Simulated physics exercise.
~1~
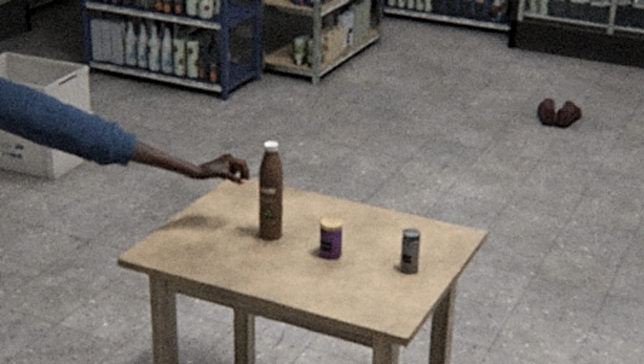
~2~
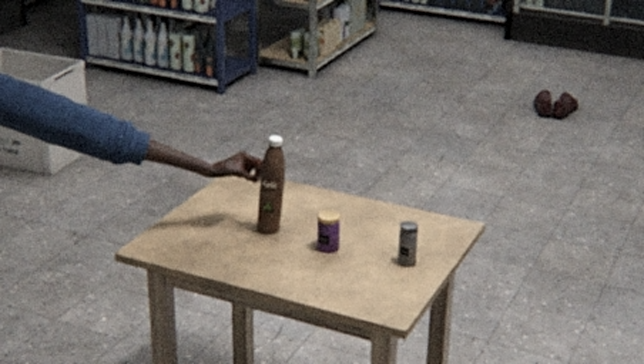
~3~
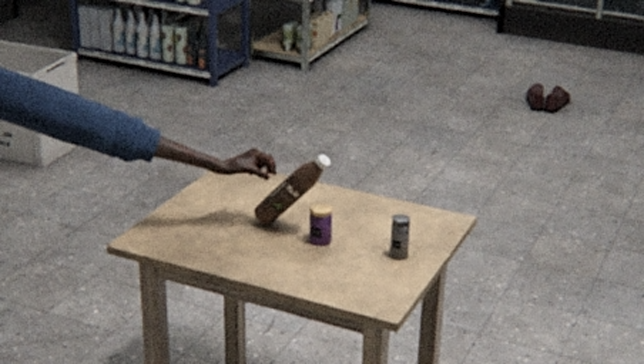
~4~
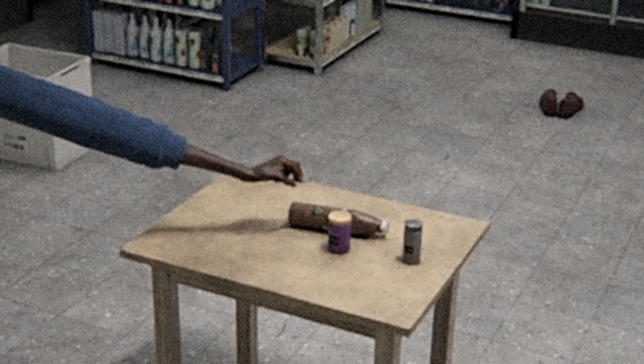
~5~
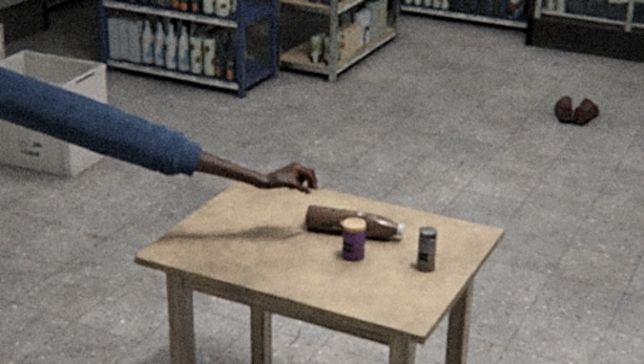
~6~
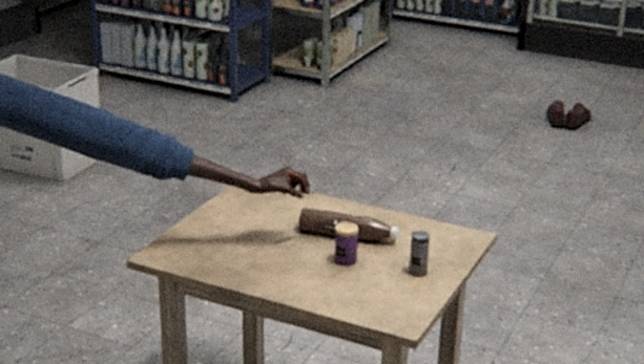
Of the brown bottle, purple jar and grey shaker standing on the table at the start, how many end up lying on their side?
One of them ends up on its side, the brown bottle. The purple jar and the grey shaker stay upright.
